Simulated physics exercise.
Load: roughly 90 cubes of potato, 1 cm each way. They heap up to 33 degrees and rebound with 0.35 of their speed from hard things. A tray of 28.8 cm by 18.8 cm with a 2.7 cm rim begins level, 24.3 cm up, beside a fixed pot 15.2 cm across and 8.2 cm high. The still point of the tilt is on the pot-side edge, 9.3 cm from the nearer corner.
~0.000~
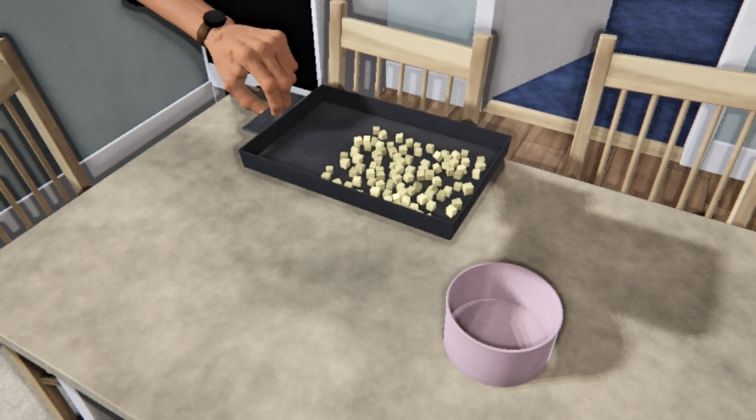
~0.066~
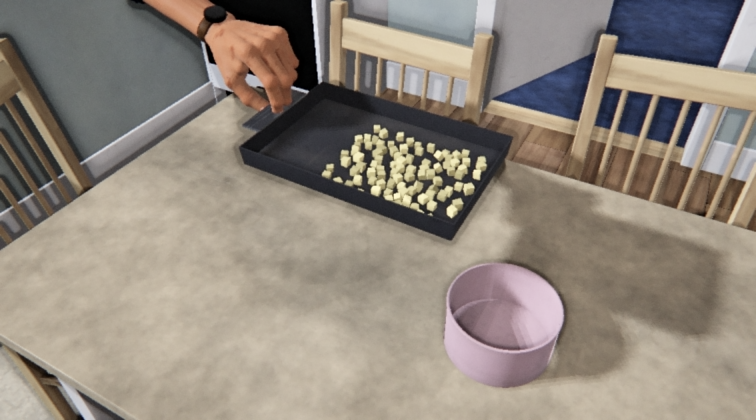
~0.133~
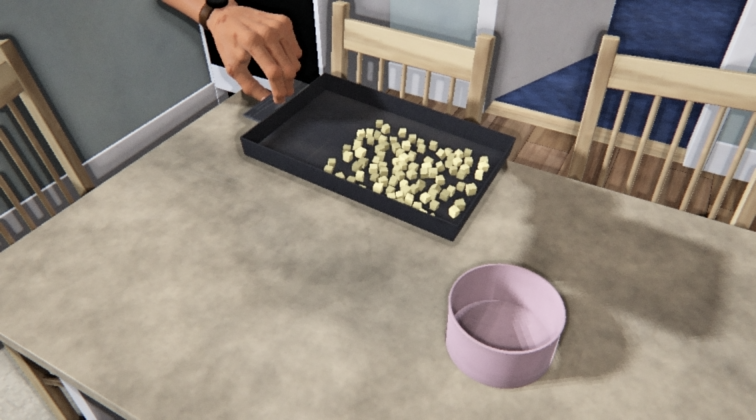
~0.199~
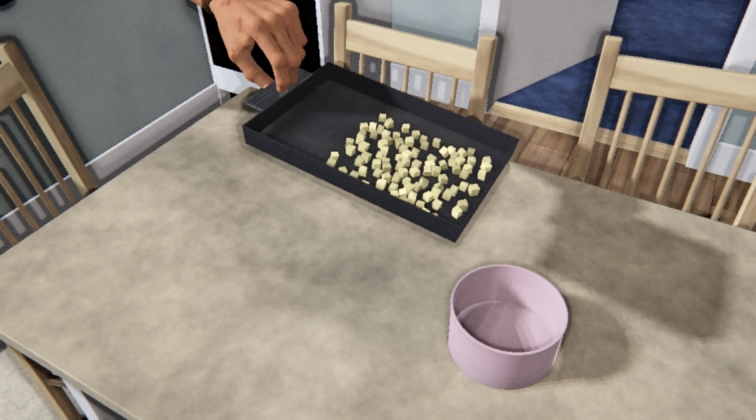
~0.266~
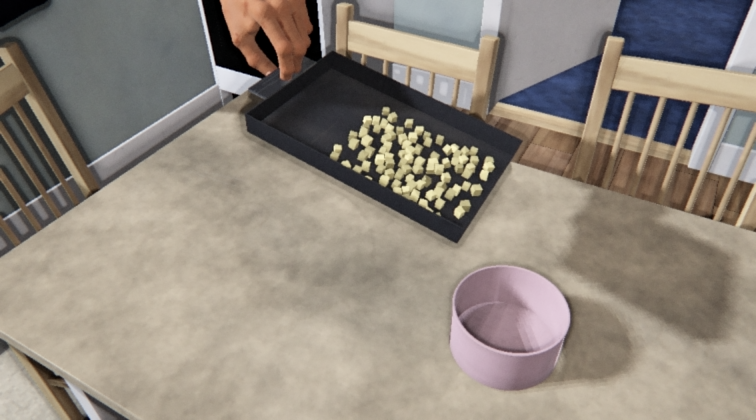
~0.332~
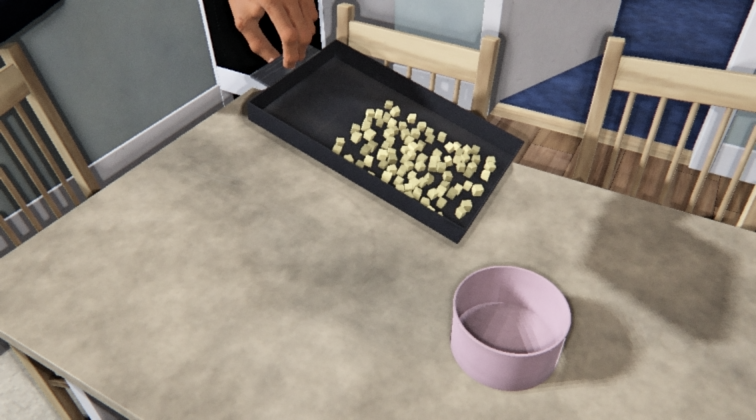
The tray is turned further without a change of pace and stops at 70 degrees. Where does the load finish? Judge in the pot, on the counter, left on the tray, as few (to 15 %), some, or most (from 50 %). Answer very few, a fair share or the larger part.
In the pot: Very few; on the counter: Very few; left on the tray: The larger part.
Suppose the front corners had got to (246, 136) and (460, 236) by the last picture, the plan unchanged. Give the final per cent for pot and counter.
Pot 0, counter 5.
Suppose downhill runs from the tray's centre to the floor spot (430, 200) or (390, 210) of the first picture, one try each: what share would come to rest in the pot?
About 5 and 0 per cent.
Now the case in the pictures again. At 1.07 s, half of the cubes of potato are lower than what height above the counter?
About 26 cm.
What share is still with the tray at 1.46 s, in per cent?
About 95 per cent.
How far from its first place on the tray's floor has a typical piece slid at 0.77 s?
About 4 cm.
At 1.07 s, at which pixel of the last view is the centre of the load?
Around (482, 187).
After 0.77 s, tilt 42 degrees; the tray holds 100 %, the pot 0 %.
After 1.07 s, tilt 59 degrees; the tray holds 95 %, the pot 0 %.
After 1.46 s, tilt 70 degrees; the tray holds 95 %, the pot 5 %.
In the end, at 2.5 s, pot 5 %, counter 5 %, tray 95 %.
